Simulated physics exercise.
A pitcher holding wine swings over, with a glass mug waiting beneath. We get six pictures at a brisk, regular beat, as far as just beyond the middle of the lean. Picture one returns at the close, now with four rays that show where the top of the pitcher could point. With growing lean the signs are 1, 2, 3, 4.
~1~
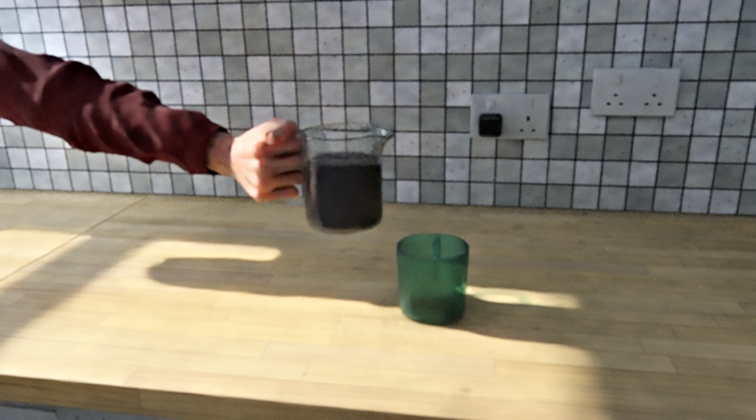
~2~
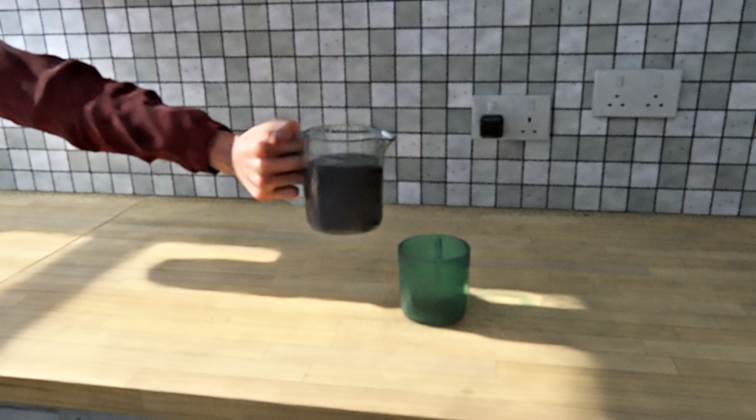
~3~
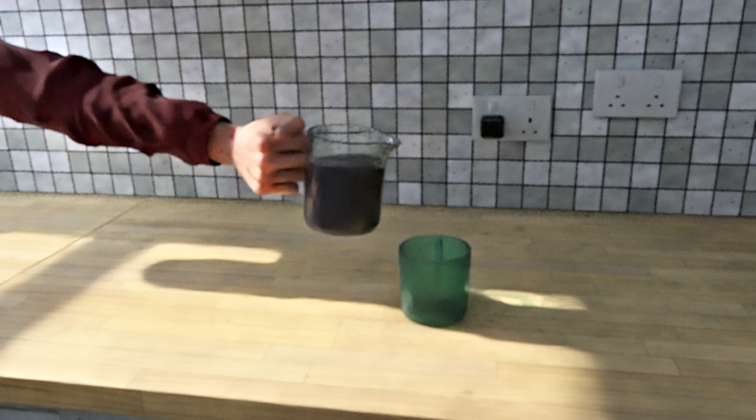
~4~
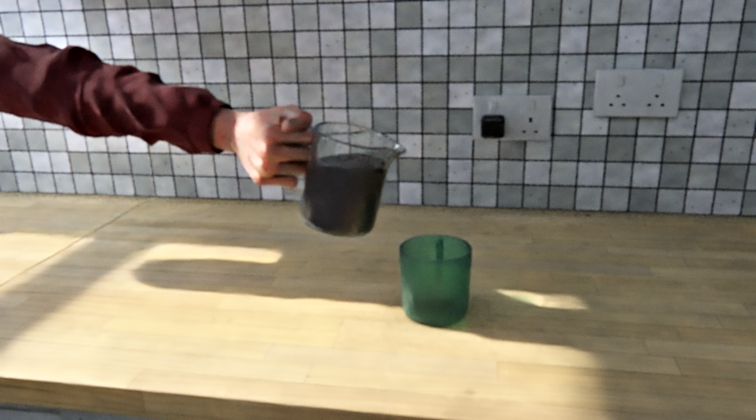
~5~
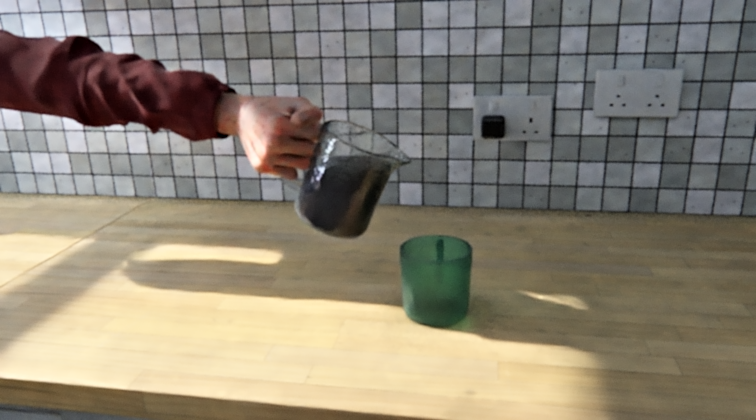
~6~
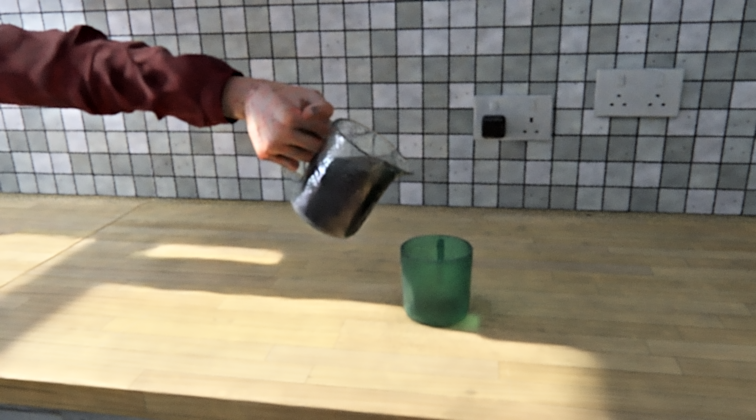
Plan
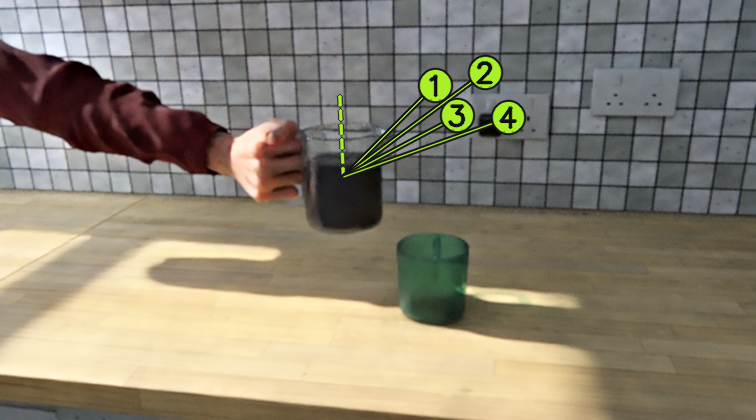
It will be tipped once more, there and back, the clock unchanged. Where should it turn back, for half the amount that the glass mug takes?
The best line is 4.
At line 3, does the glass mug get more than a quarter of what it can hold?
Yes, it does.
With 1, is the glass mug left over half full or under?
Under.
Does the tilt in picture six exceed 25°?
Yes, it does.
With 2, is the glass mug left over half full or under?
Under.
On the marked copy, 1 at (423, 97); 2 at (471, 82); 3 at (442, 124); 4 at (493, 123).
For line 1, the glass mug ends with about 10 % of what it can hold.
For line 2, the glass mug ends with about 20 % of what it can hold.
For line 3, the glass mug ends with about 35 % of what it can hold.
For line 4, the glass mug ends with about 52 % of what it can hold.
